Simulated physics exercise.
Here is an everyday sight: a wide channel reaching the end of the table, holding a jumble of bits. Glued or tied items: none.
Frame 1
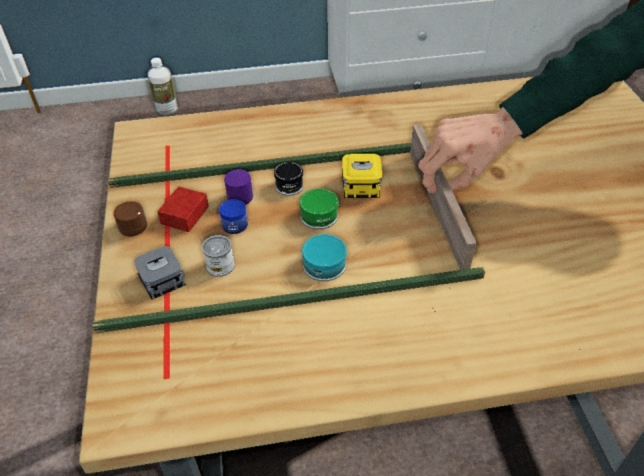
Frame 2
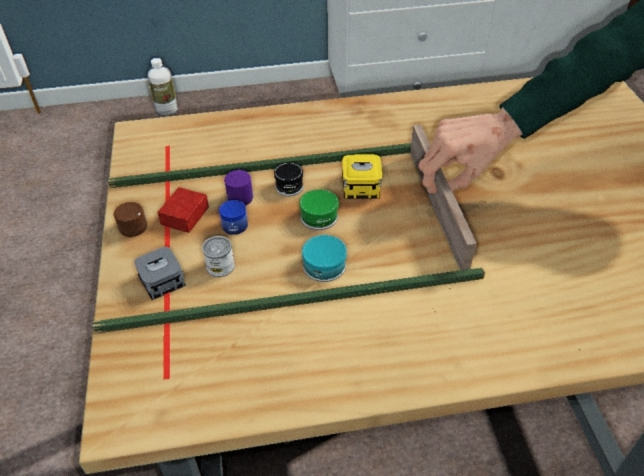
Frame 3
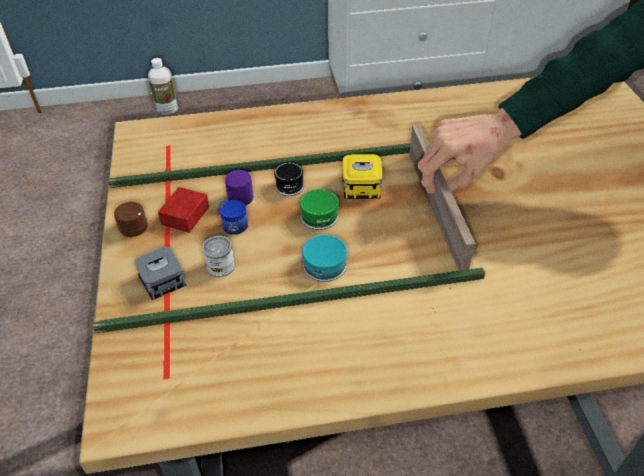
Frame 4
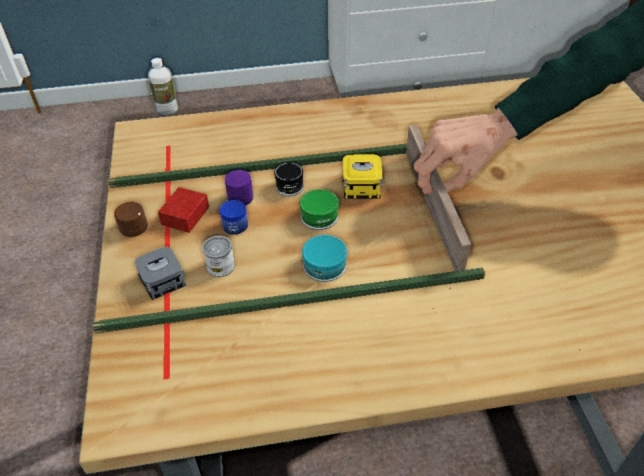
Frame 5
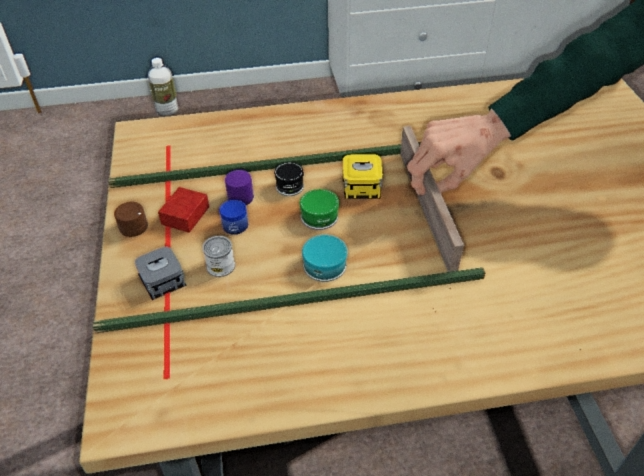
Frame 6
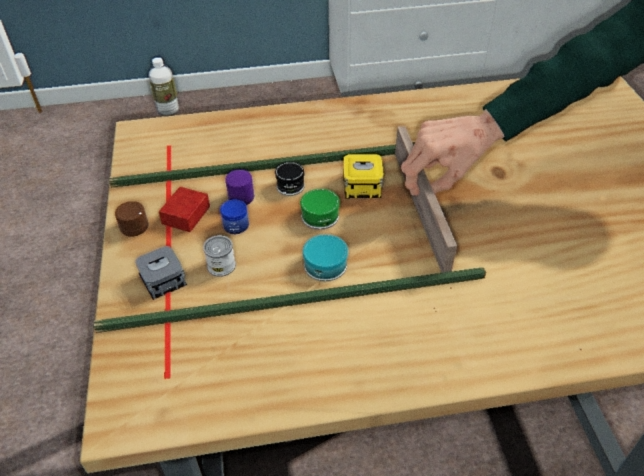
A hand in a dark green sleeve holds an upright board at the right of a pale wooden table, seen from above in a carpeted room. Between two green rails sit a brown lid, red block and grey case near a red line at left, with purple, blue, white, black, green, turquoise and yellow containers rightward. The hand slides the board slightly left, while the containers and view stay practically still.
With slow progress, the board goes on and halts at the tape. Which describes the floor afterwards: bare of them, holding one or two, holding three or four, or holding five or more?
I predict the table will shed one or two pieces.
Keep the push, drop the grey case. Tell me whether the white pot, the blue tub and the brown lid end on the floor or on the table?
White pot: Still there; blue tub: Still there; brown lid: Over the edge.
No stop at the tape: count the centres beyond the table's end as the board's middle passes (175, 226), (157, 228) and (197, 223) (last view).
1, 3, 1.
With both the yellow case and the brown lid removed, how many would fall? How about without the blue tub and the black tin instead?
0 and 1.
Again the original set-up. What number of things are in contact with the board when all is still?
Contact count: 4.
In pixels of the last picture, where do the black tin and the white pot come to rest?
The black tin at (153, 185), the white pot at (134, 260).
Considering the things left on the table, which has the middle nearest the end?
I'd go with the grey case.
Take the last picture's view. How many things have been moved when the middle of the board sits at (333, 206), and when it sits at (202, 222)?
Tally at point one: 4; at point two: 10.
A little later, none off yet; brown lid at rest near (132, 219); grey case at rest near (161, 272); red block at rest near (185, 209).
Next, none off yet; brown lid at rest near (132, 219); grey case at rest near (161, 272); red block at rest near (178, 212).
Later still, none off yet; brown lid shifted about its own width near (97, 220); grey case shifted a little near (138, 277); red block shifted about its own width near (139, 215).
When it is over, the number that fall off is one or two; down, red block and brown lid.
